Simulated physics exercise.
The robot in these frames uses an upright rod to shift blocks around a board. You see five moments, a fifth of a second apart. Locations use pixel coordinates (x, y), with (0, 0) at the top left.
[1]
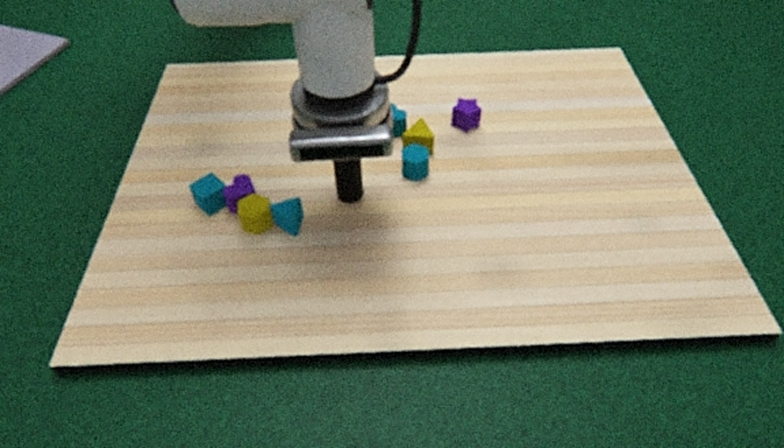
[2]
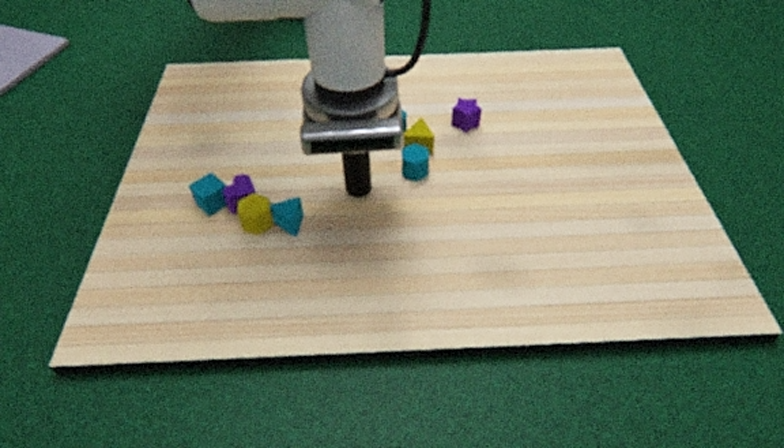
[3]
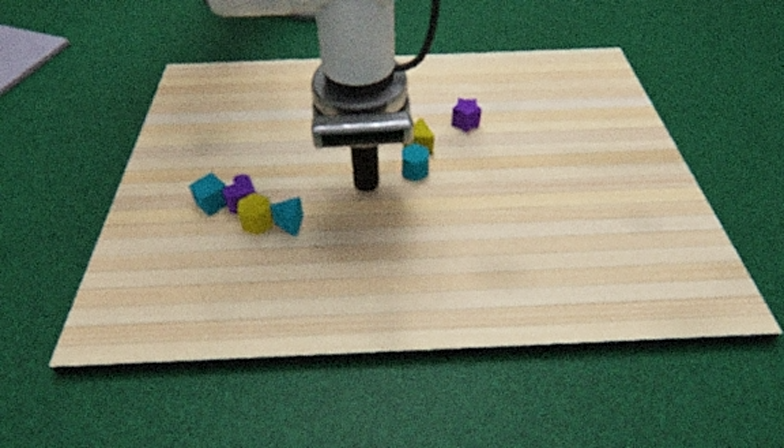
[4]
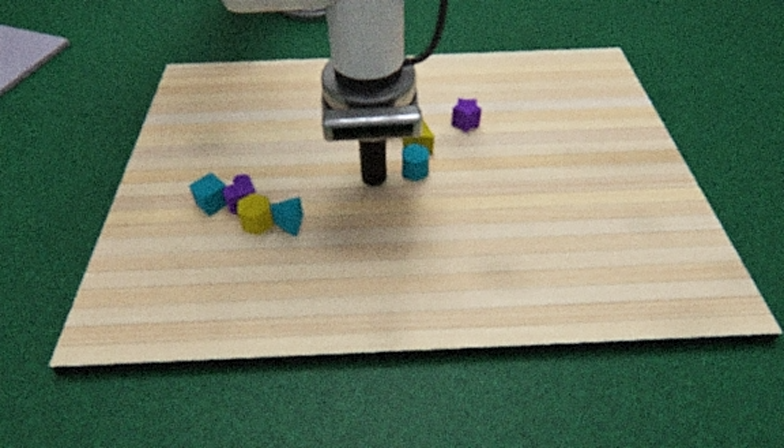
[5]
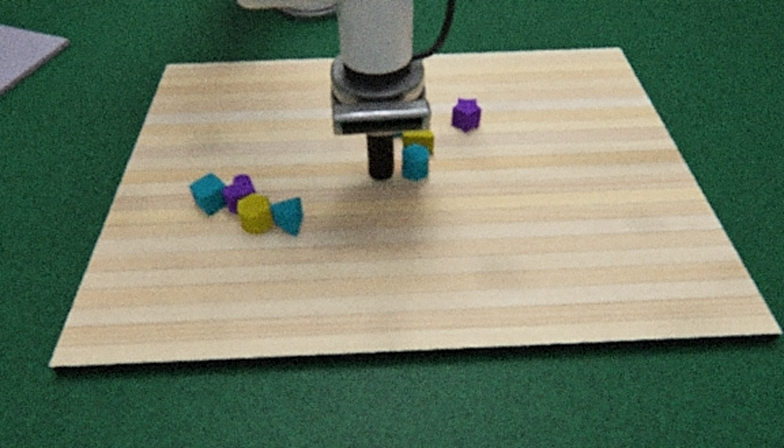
On a wooden board, a robot's dark rod moves slightly right and back beside still blocks.
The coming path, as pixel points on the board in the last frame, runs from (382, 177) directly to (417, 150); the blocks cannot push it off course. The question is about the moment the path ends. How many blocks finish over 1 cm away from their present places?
When the path ends, I think you'll find two blocks out of place by more than 1 cm.
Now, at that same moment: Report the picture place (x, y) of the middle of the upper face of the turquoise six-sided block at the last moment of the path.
I'd guess (433, 148).
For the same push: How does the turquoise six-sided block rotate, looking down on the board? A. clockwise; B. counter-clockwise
A - clockwise.
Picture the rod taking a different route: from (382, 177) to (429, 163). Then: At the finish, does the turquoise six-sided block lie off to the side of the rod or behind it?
Final answer: No.
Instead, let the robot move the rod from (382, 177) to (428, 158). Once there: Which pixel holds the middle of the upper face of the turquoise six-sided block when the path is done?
In the picture, it is at (456, 145).
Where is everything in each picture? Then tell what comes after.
The first frame shows tip of the rod at (350, 194), middles of tops, turquoise heart partly hidden, turquoise six-sided block at (415, 153), yellow triangular piece at (419, 129).
The second frame shows rod at (359, 188), nothing pushed.
The third frame shows rod at (367, 183), nothing pushed.
The fourth frame shows rod at (374, 177), nothing pushed.
The fifth frame shows rod at (381, 172), turquoise heart hidden, turquoise six-sided block at (415, 153), yellow triangular piece partly hidden.
The first path, step by step. Halfway along, rod at (400, 157); turquoise six-sided block at (427, 150), turned 35° clockwise.
At the end, rod at (417, 144); turquoise heart unmoved; turquoise six-sided block at (433, 148), turned 60° clockwise; yellow triangular piece at (433, 121), turned 30° clockwise.
